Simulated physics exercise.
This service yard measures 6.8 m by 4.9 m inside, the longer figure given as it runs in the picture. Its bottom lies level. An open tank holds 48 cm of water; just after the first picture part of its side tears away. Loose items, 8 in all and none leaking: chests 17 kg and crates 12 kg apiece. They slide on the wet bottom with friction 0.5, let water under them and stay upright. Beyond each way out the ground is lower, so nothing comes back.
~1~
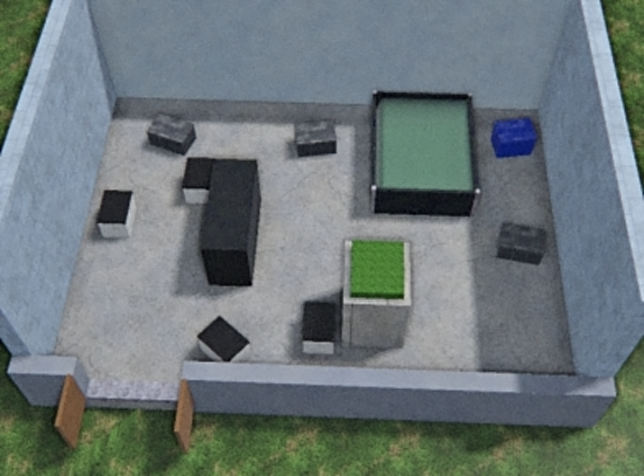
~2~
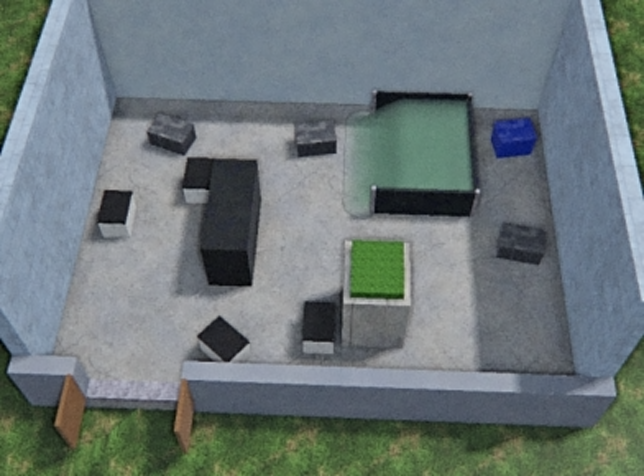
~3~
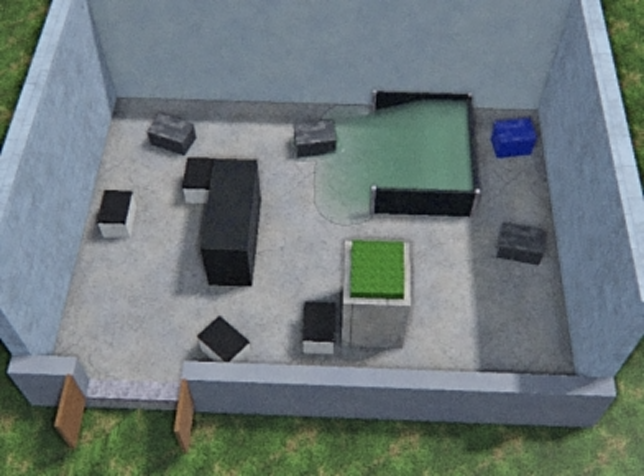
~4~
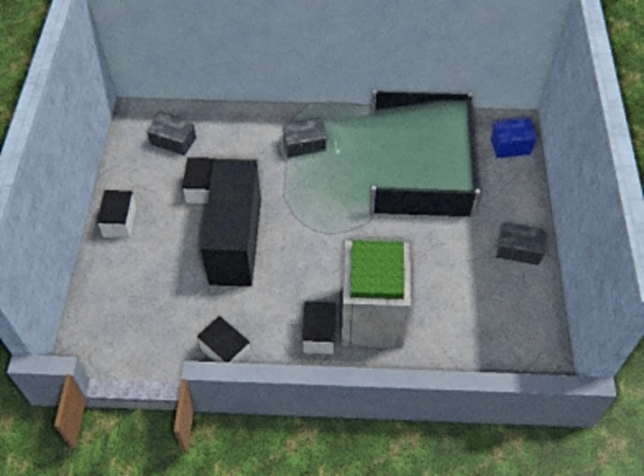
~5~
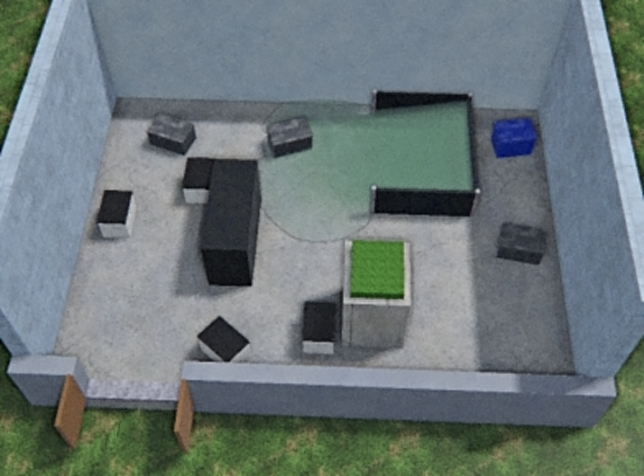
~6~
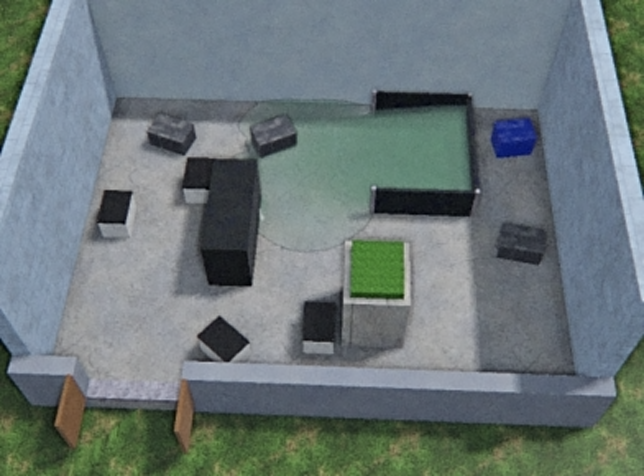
In a walled yard scattered with dark boxes, a blue chest and a grass-topped block, green water pours from the left side of a tank and spreads leftward across the floor, pushing one grey chest a short way left.
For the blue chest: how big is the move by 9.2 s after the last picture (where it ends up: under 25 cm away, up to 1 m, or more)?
Blue chest stays put.
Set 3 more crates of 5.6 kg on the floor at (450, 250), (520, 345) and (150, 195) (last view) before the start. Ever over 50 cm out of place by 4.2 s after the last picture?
In turn: Under, short of it, past it.
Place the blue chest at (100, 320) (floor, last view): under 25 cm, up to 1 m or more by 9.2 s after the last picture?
It travels far.
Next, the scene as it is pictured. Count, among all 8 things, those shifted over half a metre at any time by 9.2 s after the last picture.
That makes 4.
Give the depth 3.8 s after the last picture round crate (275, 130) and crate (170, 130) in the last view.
About 11 and 7 cm.
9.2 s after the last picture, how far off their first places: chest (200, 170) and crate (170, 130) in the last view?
In turn: Gone out, 400 cm.
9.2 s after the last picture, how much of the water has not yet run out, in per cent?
About 88 per cent.
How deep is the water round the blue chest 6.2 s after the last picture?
About 0 cm.
Then, 1.2 s after the last picture the blue chest is near (516, 130), 0.0 m from its start, aground; 0 of 8 are out; 2 afloat.
Then, 3.8 s after the last picture the blue chest is near (516, 130), 0.0 m from its start, aground; 0 of 8 are out; 2 afloat.
Then, 6.2 s after the last picture the blue chest is near (516, 130), 0.0 m from its start, aground; 0 of 8 are out; 3 afloat.
Then, 9.2 s after the last picture the blue chest is near (516, 130), 0.0 m from its start, aground; 1 of 8 are out; 0 afloat.
